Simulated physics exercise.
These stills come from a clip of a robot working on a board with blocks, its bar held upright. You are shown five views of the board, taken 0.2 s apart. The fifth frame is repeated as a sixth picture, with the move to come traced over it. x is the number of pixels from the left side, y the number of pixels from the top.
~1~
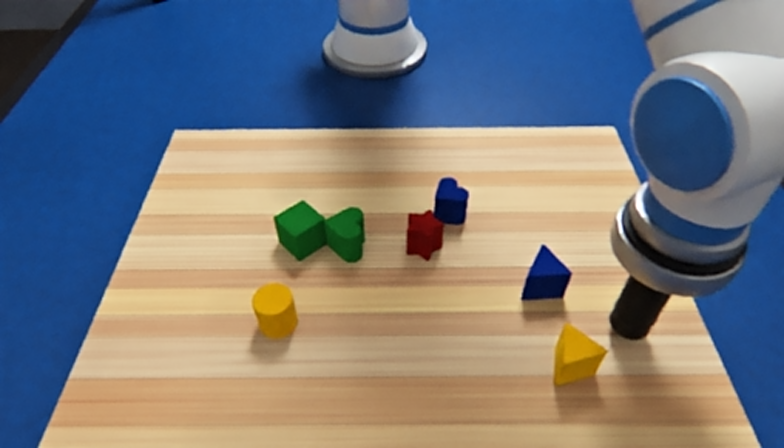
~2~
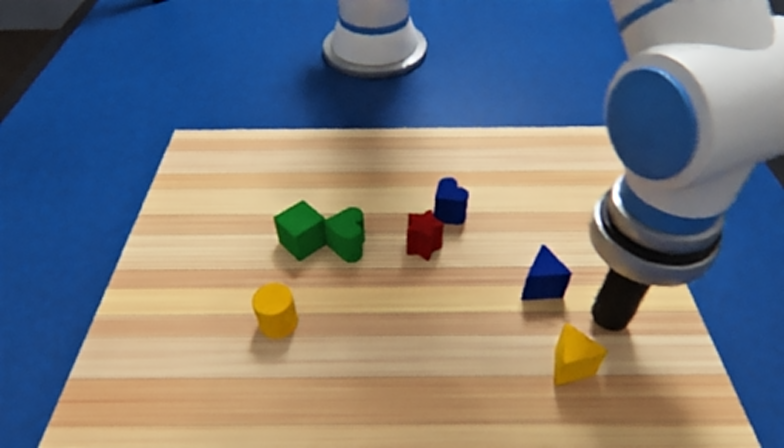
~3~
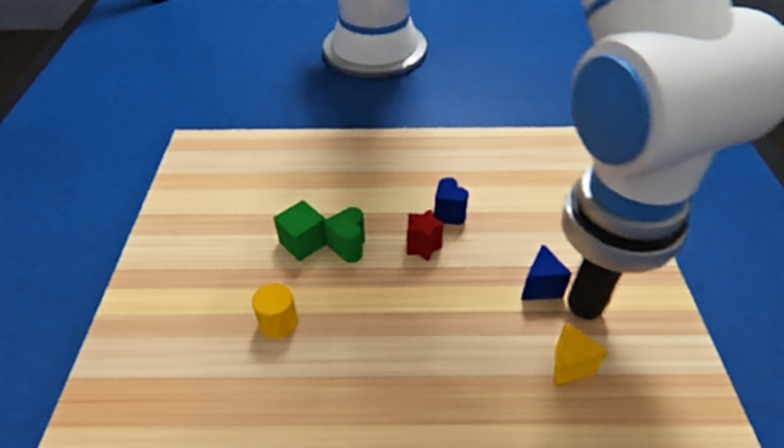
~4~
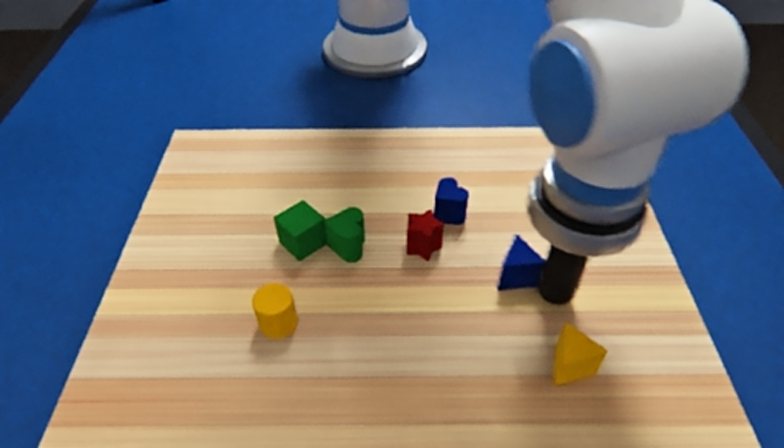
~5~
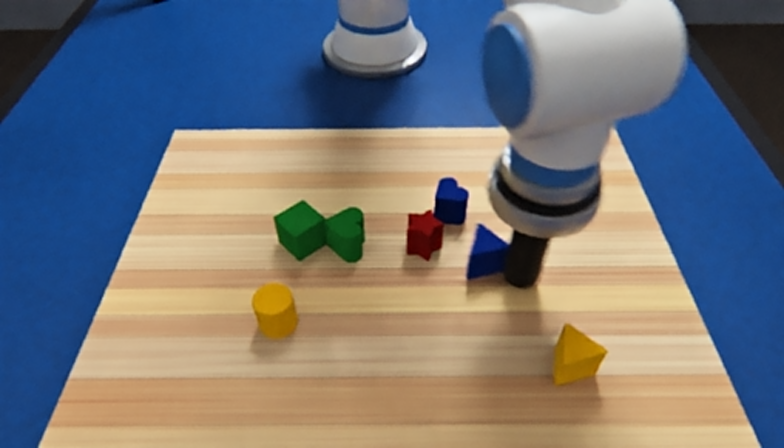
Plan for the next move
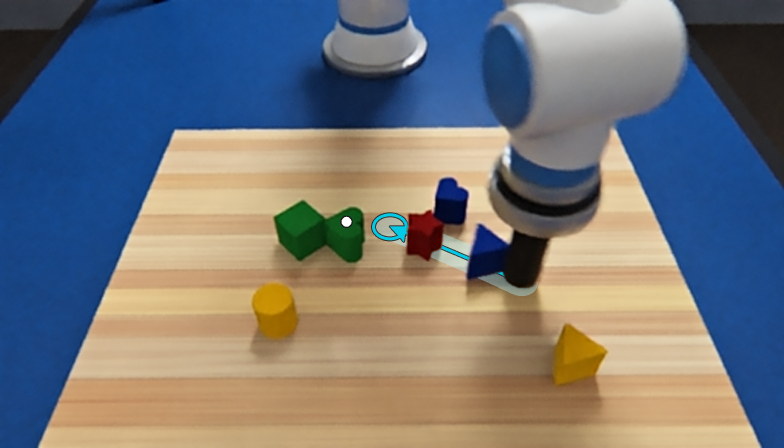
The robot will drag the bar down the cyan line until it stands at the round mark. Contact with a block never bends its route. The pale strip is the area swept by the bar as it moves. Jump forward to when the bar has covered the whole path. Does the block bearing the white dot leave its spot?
That would be a yes.
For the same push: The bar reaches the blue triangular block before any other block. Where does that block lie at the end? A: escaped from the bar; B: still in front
My pick is B.
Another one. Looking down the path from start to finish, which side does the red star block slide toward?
To the left.
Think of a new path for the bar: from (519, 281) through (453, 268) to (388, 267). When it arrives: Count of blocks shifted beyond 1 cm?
Two.
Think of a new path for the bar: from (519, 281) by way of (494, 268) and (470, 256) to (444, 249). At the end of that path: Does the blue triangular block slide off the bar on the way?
No.
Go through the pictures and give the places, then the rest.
The first picture shows lower end of the bar at (629, 324), tops of blocks, green heart block at (347, 222), red star block at (424, 222), blue heart block at (451, 190), blue triangular block at (548, 264).
The second picture shows bar at (610, 316), blocks as before.
The third picture shows bar at (586, 305), blocks as before.
The fourth picture shows bar at (556, 291), blue triangular block at (522, 253).
The fifth picture shows bar at (521, 275), green heart block at (347, 222), red star block at (424, 222), blue heart block at (451, 190), blue triangular block at (487, 240).
The drawn path runs straight from (519, 281) to (390, 227); the dot is on the green heart block.
What follows on the original path. One third of the way, bar at (474, 254); red star block at (410, 220), turned 20° anticlockwise; blue triangular block at (445, 225), turned 30° anticlockwise.
Two thirds of the way, bar at (431, 236); red star block at (377, 219), turned 75° anticlockwise; blue triangular block at (403, 210), turned 50° anticlockwise.
At the end, bar at (390, 220); green heart block at (326, 233), turned 20° anticlockwise; red star block at (355, 220), turned 100° anticlockwise; blue heart block not moved; blue triangular block at (360, 197), turned 70° anticlockwise.
